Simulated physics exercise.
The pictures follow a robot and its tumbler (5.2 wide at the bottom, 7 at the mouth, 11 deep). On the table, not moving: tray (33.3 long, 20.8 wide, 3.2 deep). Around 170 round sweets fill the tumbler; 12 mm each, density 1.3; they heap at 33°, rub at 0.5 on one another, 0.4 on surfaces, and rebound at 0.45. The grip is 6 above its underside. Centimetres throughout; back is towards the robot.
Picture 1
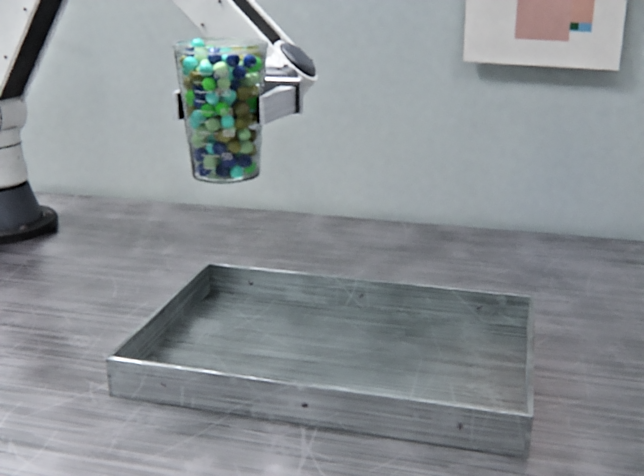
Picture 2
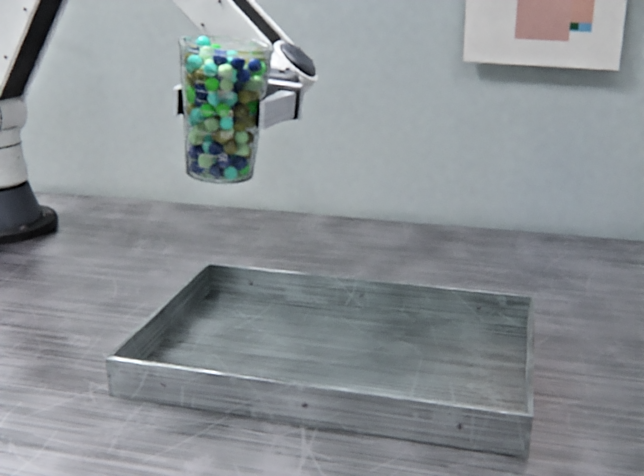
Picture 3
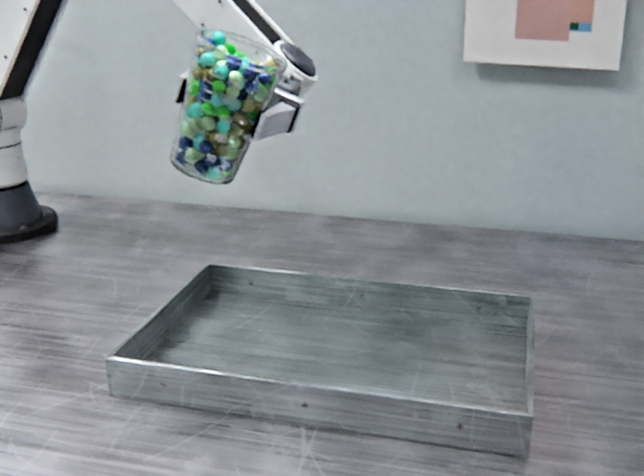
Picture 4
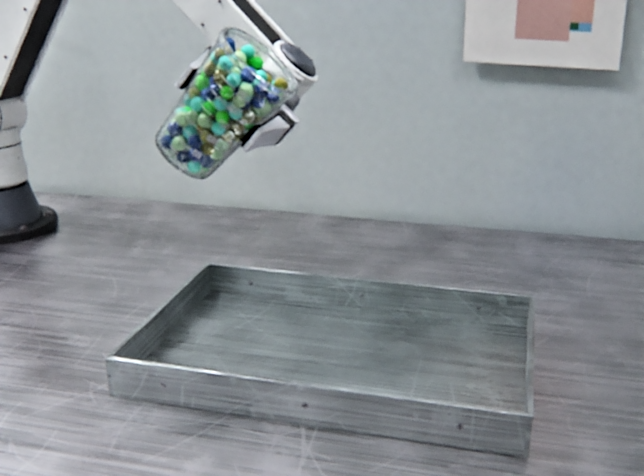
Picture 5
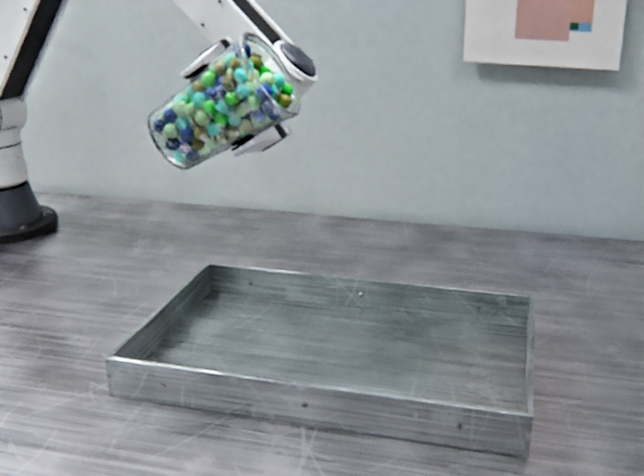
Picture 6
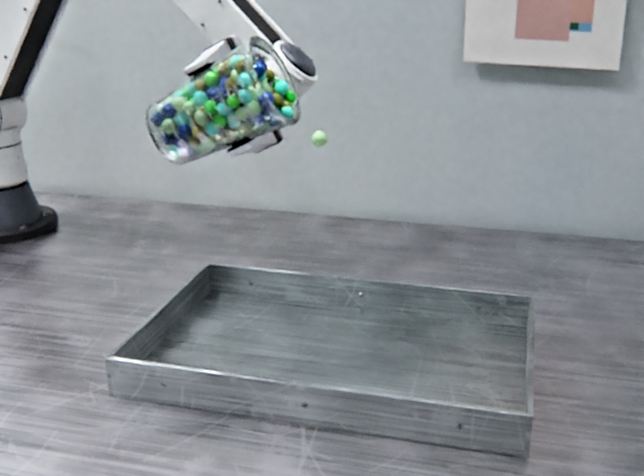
The footage shows a robot arm holding a clear tumbler full of small green, blue and teal balls above an empty metal tray, steadily tilting it to the right until one pale green ball drops out of the mouth.
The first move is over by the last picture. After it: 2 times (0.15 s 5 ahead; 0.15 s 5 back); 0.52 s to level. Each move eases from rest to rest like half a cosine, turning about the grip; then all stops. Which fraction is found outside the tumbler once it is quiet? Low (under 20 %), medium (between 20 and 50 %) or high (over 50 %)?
Share outside the tumbler: Medium (between 20 and 50 %).
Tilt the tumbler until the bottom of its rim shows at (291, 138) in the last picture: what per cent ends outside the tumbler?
Some 65 per cent.
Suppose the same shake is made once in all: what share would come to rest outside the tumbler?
Then about 20 per cent.
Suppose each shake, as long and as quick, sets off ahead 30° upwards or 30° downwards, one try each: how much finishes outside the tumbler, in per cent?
Some 45 and 15 per cent.
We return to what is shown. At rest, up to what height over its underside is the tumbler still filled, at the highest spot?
Some 10.0 cm.
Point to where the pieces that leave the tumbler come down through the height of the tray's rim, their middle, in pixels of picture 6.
Around (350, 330).
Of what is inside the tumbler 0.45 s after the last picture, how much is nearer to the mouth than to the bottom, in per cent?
Some 50 per cent.
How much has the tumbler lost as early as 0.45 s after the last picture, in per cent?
Near 20 per cent so far.
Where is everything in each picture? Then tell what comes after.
In the first frame, tumbler middle at (223, 112), level; upper third of the load around (222, 69), from x 185 to 255, top at y 45; 170 in the tumbler.
In the second frame, tumbler middle at (223, 112), tilted 6° forward; upper third of the load around (223, 69), from x 190 to 260, top at y 45.
In the third frame, tumbler middle at (221, 112), tilted 22° forward; upper third of the load around (227, 72), from x 185 to 270, top at y 40.
In the fourth frame, tumbler middle at (220, 110), tilted 41° forward; upper third of the load around (236, 77), from x 170 to 280, top at y 45.
In the fifth frame, tumbler middle at (219, 109), tilted 57° forward; upper third of the load around (239, 84), from x 160 to 285, top at y 50.
In the sixth frame, tumbler middle at (218, 109), tilted 63° forward; upper third of the load around (238, 86), from x 160 to 320, top at y 65; 169 in the tumbler, 1 in flight or on a rim.
Then, 0.45 s after the last picture, tilted 63° forward, highest piece 25 above the table; 137 in the tumbler, 33 in the tray.
Then, 0.90 s after the last picture, tilted 25° forward, highest piece 26 above the table; 117 in the tumbler, 53 in the tray.
Then, 1.32 s after the last picture, level, highest piece 27 above the table; 117 in the tumbler, 53 in the tray.
Then, 2.37 s after the last picture, level, highest piece 27 above the table; 117 in the tumbler, 53 in the tray.
Final count, 117 in the tumbler, 53 in the tray. That is 31 % outside the tumbler.
